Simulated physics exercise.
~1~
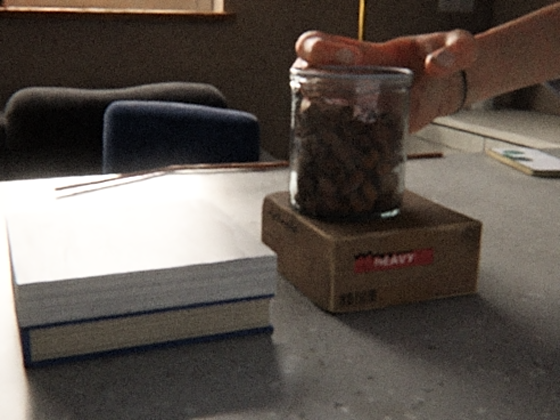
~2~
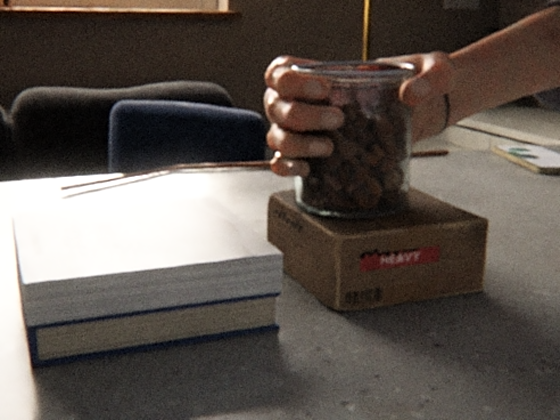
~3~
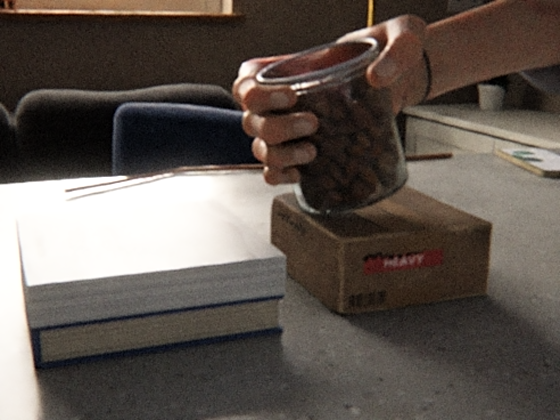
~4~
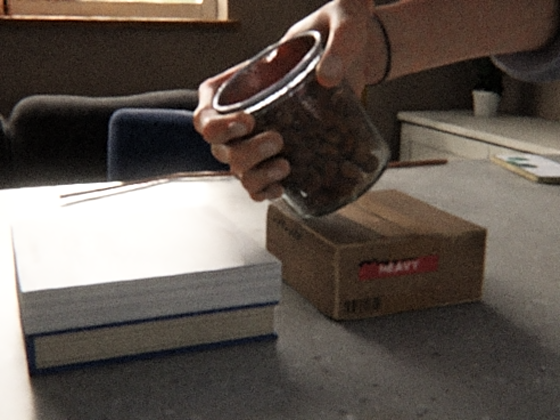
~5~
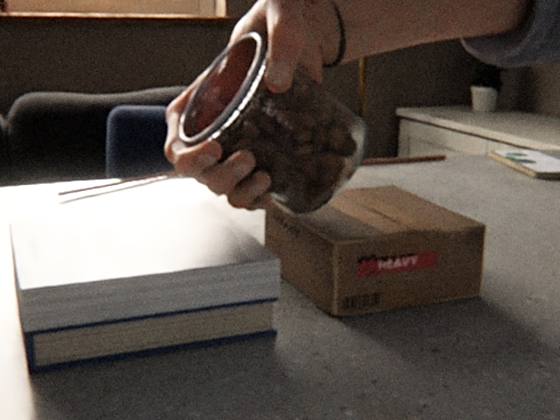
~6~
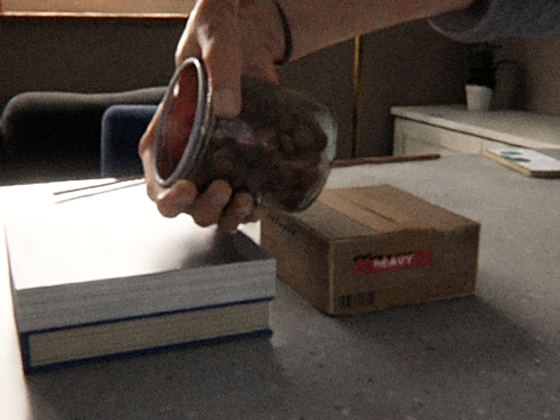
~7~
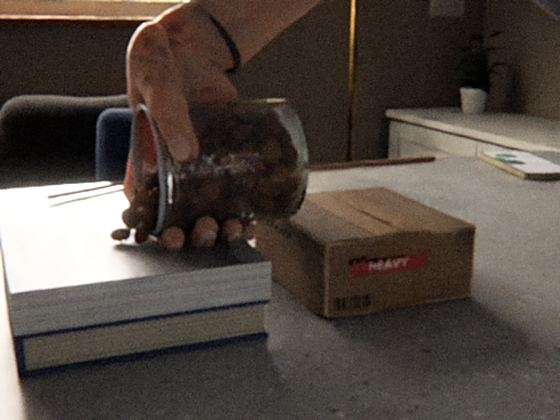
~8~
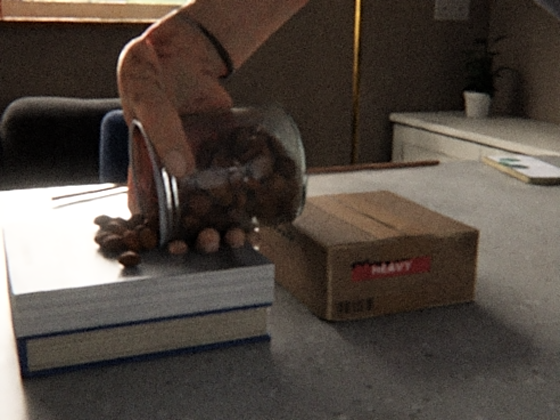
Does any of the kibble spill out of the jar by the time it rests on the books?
Yes, a small part of the kibble spills over the rim onto the top of the books, while most of it stays in the jar.
